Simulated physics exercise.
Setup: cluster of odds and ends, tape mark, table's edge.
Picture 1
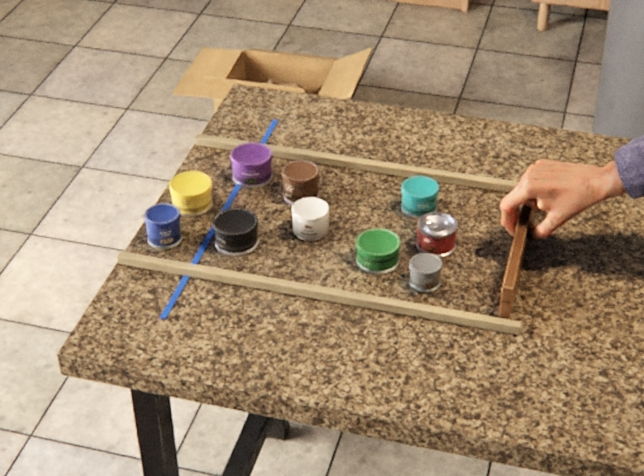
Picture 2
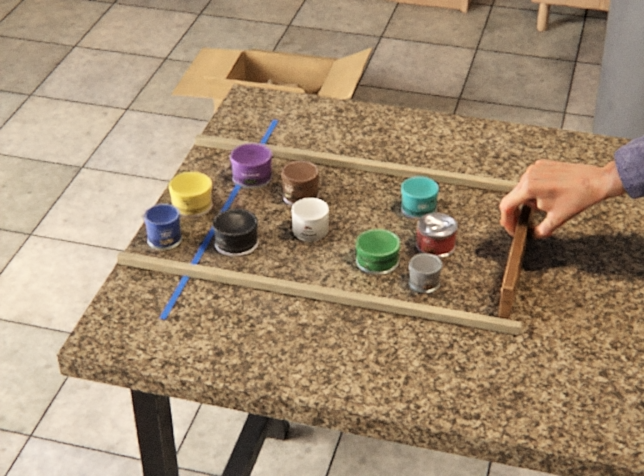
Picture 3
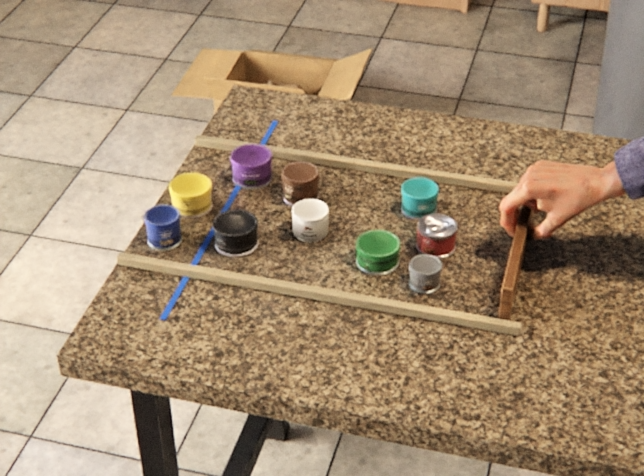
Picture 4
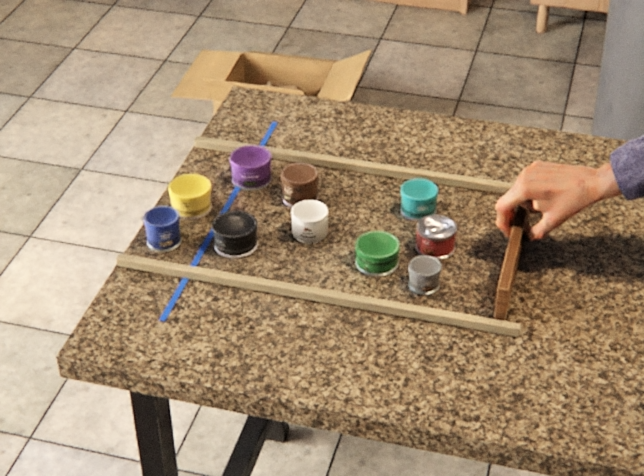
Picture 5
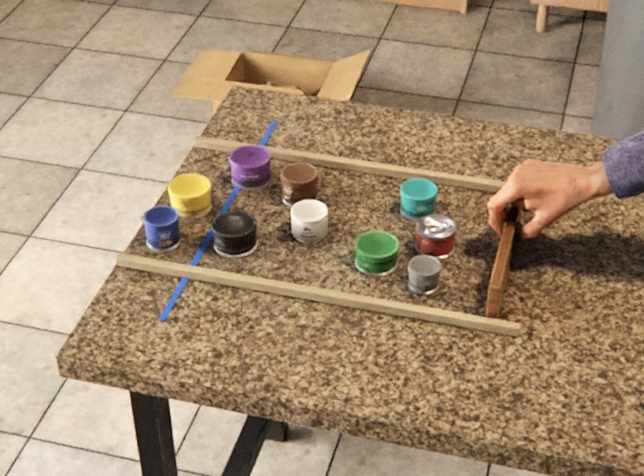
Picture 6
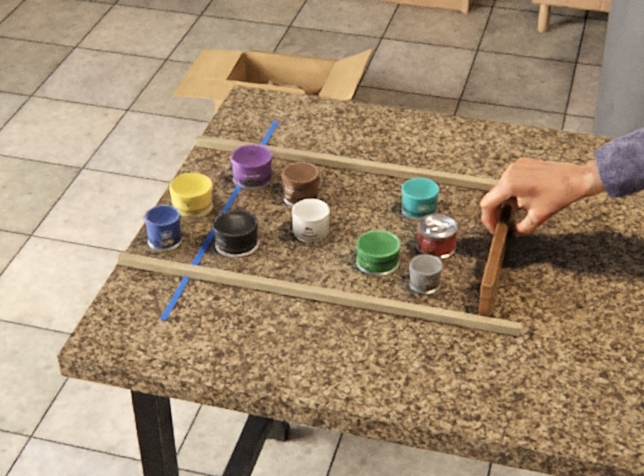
At the start, a hand holds a wooden board upright at the right end of two pale strips on a speckled table, with colourful small pots between them and a blue tape line at left. The pots stay still while the hand slides the board slightly left, leaving a gap before the nearest ones.
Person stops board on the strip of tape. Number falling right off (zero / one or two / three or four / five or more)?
One or two.
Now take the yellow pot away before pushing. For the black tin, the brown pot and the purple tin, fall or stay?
The black tin remains - the brown pot remains - the purple tin remains.
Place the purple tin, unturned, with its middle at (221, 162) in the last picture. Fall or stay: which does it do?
From that start, the purple tin stays.
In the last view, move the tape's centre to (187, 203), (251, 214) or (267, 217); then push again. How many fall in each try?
In order: 6, 0 and 0.
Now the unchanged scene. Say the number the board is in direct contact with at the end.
Number in contact with it: 4.
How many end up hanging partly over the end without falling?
Count: 1.
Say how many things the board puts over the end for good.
Result - number fallen: 2.
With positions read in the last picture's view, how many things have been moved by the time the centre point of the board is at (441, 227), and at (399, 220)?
The count is 2 at the first point and 4 at the second.
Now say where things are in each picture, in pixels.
The first frame shows blue tin (164, 226); yellow pot (192, 194); purple tin (252, 165); board (521, 238); tape (225, 208).
The second frame shows yellow pot (191, 195); brown pot (300, 184).
The third frame shows purple tin (252, 166); white tub (311, 221).
The fourth frame shows blue tin (163, 229); red tin (436, 237).
The fifth frame shows yellow pot (190, 196); grey tin (424, 275).
The sixth frame shows blue tin (164, 228); yellow pot (192, 196); purple tin (252, 167); board (502, 237); tape (226, 210).
Early on, none off yet; blue tin at rest near (164, 228); yellow pot at rest near (192, 196); purple tin at rest near (252, 167).
A while later, none off yet; blue tin moving near (156, 228); yellow pot moving near (188, 195); purple tin travelled a little near (242, 161).
Finally, the number that fall off is one or two; lost, yellow pot and blue tin.
